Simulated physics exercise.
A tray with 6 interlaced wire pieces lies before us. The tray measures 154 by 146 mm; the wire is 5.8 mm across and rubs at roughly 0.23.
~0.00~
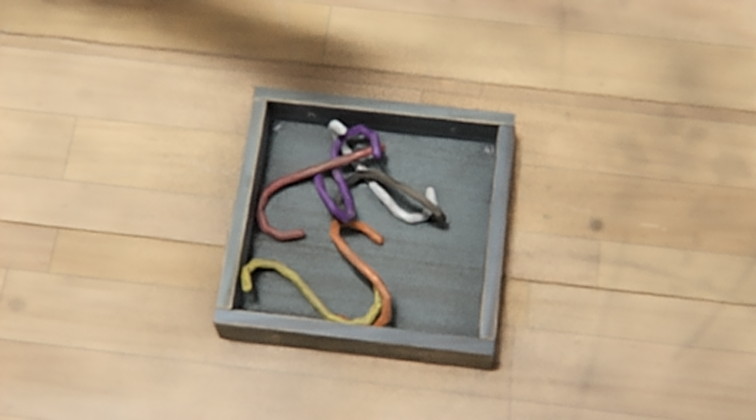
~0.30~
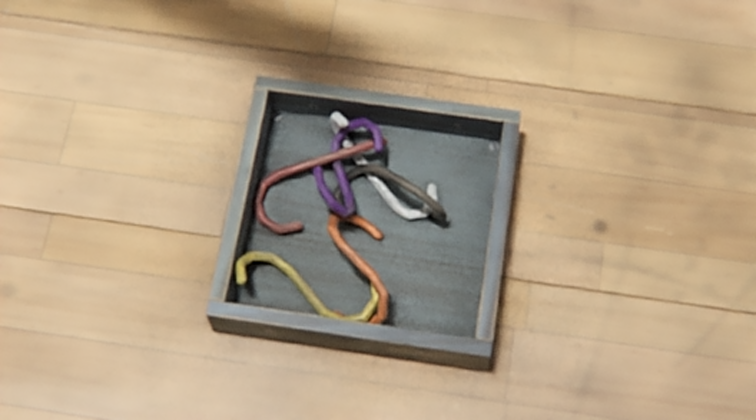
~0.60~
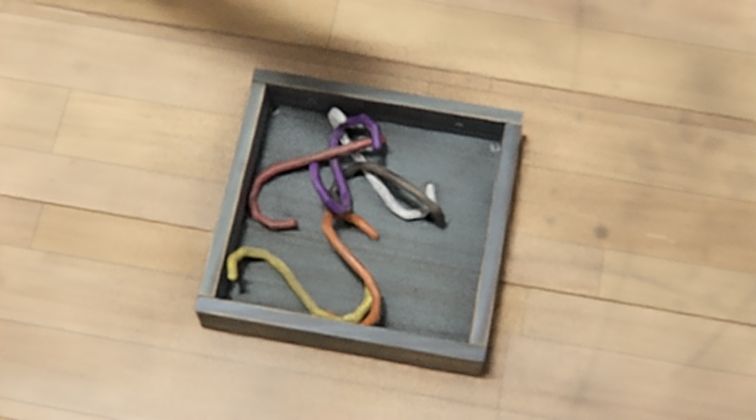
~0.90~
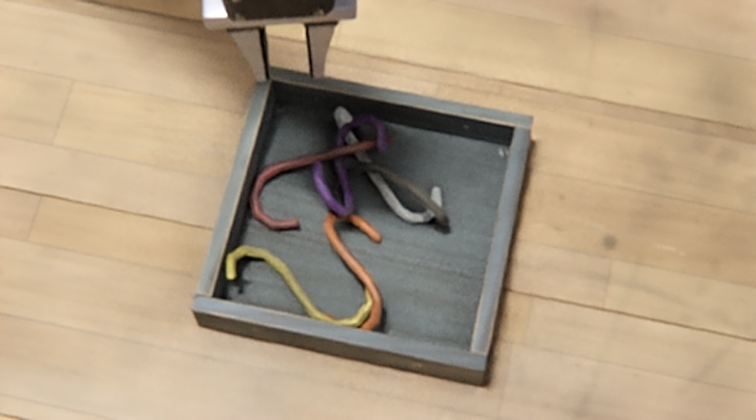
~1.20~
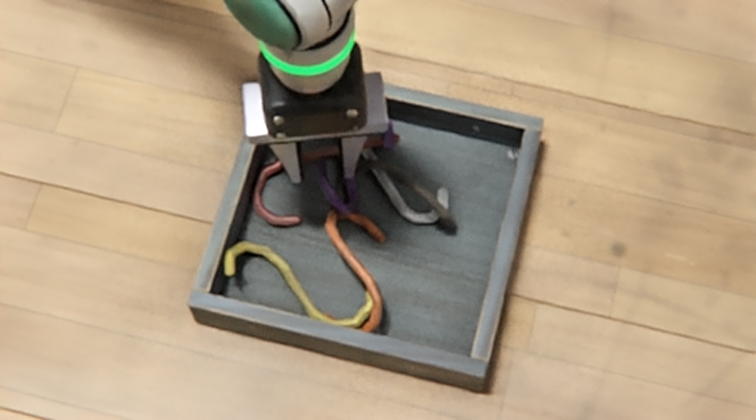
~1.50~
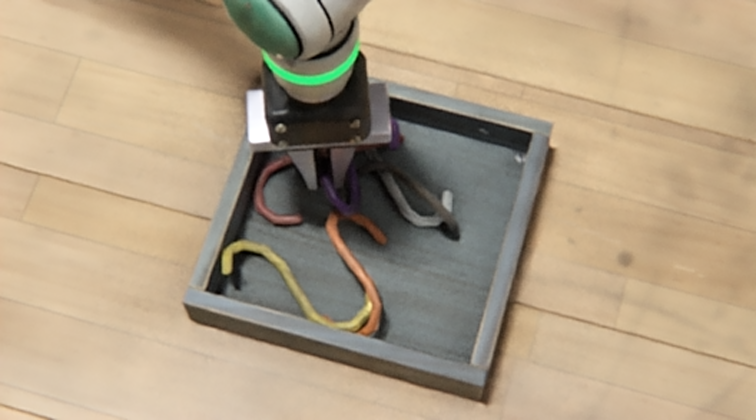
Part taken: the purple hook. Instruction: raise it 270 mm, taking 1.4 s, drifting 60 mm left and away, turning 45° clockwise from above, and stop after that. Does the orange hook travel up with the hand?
It is not picked up.
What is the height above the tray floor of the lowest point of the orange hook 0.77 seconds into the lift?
Height: Approx. 0 mm.
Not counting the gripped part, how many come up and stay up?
Count: 1.
After 1.92 s, lowest point more than 20 mm over the tray floor, purple hook 63 mm, red hook 26 mm.
After 2.27 s, lowest point more than 20 mm over the tray floor, purple hook 163 mm, red hook 127 mm.
After 2.90 s, lowest point more than 20 mm over the tray floor, purple hook 277 mm, red hook 240 mm.
End, hanging purple hook 277 mm, red hook 240 mm; the other 4 are down.
